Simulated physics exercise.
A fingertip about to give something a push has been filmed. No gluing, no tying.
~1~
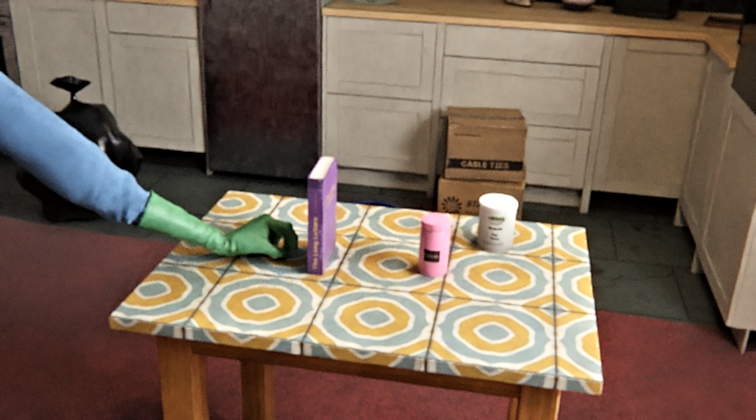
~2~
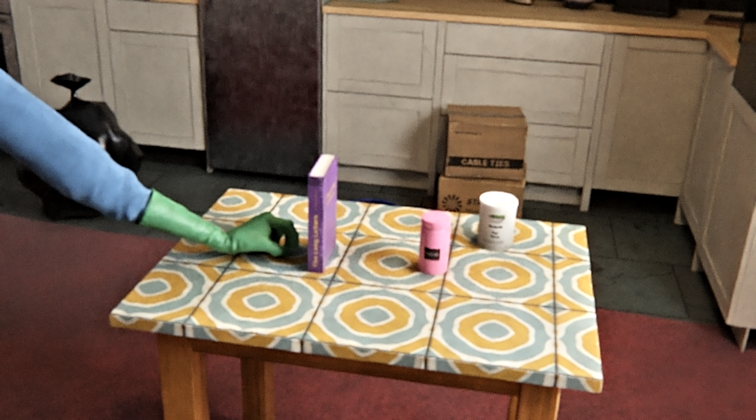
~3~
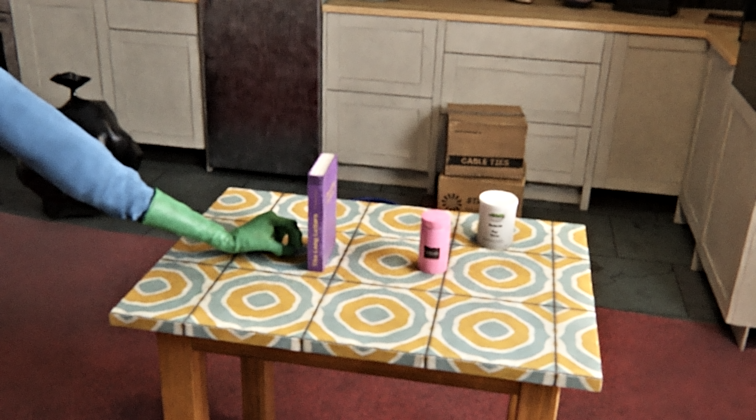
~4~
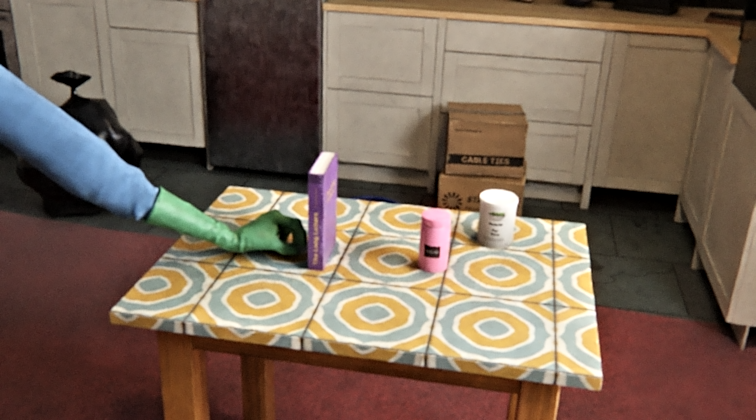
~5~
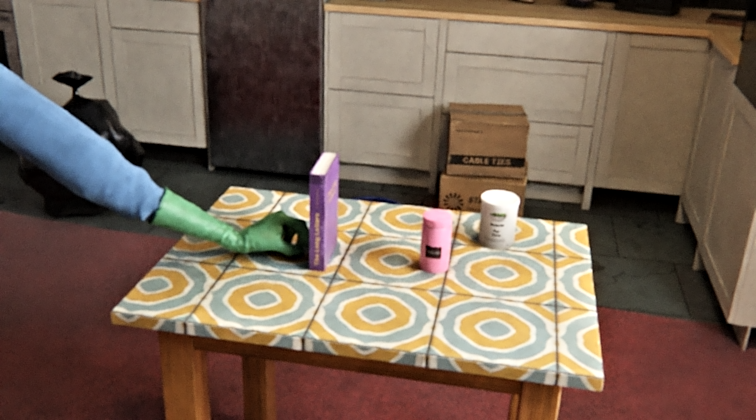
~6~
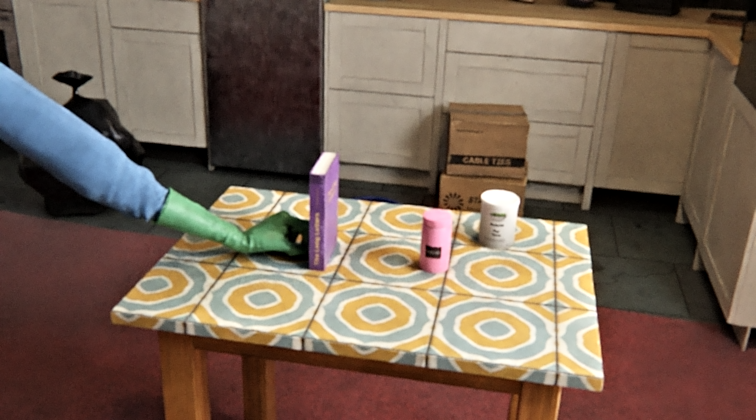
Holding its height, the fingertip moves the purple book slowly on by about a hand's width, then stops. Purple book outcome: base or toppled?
I expect it to stay steady.
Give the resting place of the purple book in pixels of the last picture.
Close to (379, 216) in the last picture.
Then, 0.60 s later than the last frame, purple book moved a little near (341, 212).
Then, 1.20 s later than the last frame, purple book moved about its own width near (364, 214).
When it is over, moved from the start, purple book. End places, in pixels of the last picture, purple book near (379, 216).
